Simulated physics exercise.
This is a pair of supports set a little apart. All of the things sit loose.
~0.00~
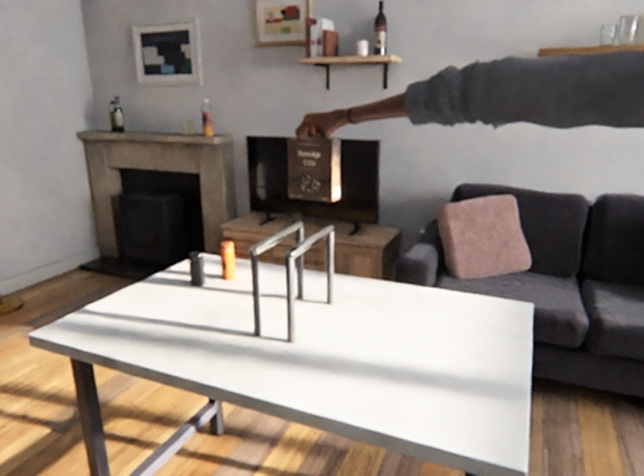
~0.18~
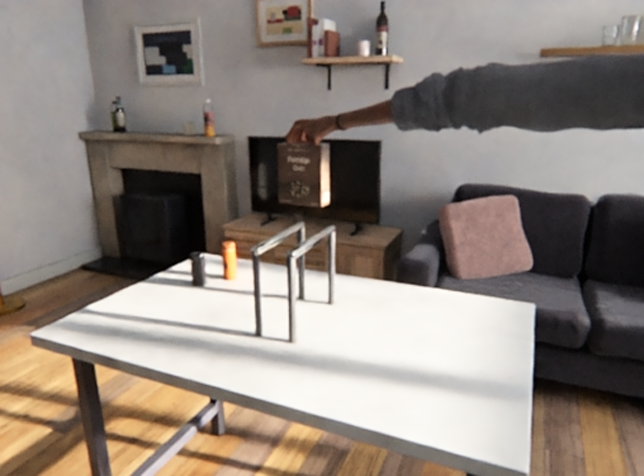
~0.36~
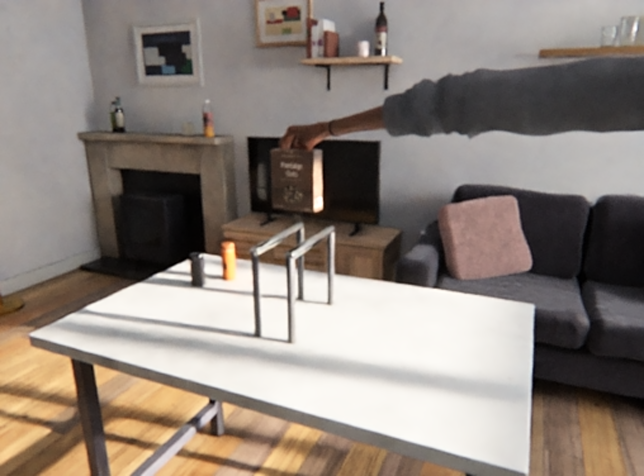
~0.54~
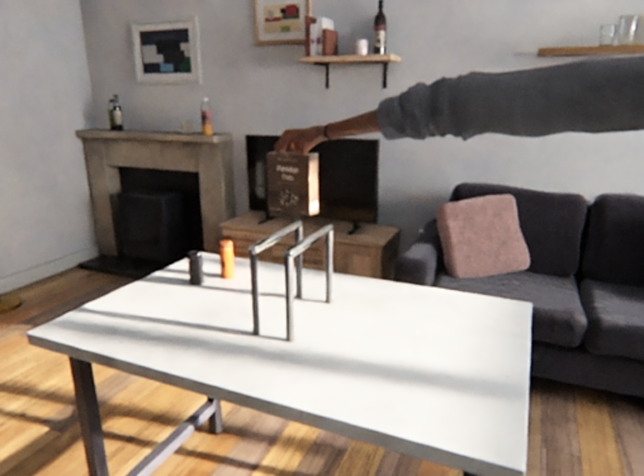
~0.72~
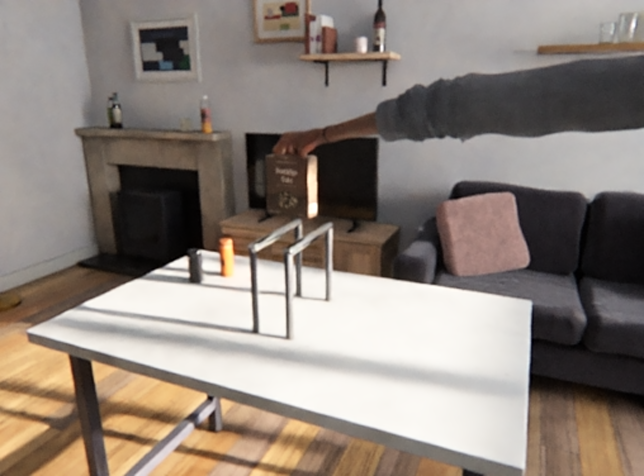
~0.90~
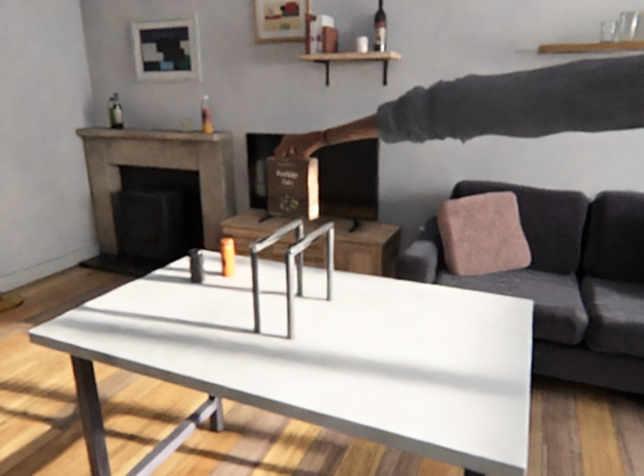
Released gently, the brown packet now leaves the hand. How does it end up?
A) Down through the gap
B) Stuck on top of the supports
Option B: Stuck on top of the supports.
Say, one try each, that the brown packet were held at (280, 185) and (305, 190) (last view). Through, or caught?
Result 1: Blocked; result 2: Blocked.
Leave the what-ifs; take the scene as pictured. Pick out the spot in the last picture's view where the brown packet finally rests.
At about (293, 203).
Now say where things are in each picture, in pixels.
On its way; brown packet (314, 169); orange shaker (228, 261), in the first frame.
On its way; brown packet (303, 174); orange shaker (229, 261), in the second frame.
On its way; brown packet (297, 180); orange shaker (228, 261), in the third frame.
On its way; brown packet (293, 183); orange shaker (227, 260), in the fourth frame.
On its way; brown packet (291, 185); orange shaker (226, 258), in the fifth frame.
Held still over the gap; brown packet (292, 188); orange shaker (227, 258), in the sixth frame.
After 1.10 s, brown packet shifted a little near (293, 203).
After 1.40 s, brown packet resting near (293, 203).
In the end (1.9 s), moved from the start, brown packet; the other 2 unmoved. At the end, from the last picture's camera, brown packet near (293, 203). The packet is caught.
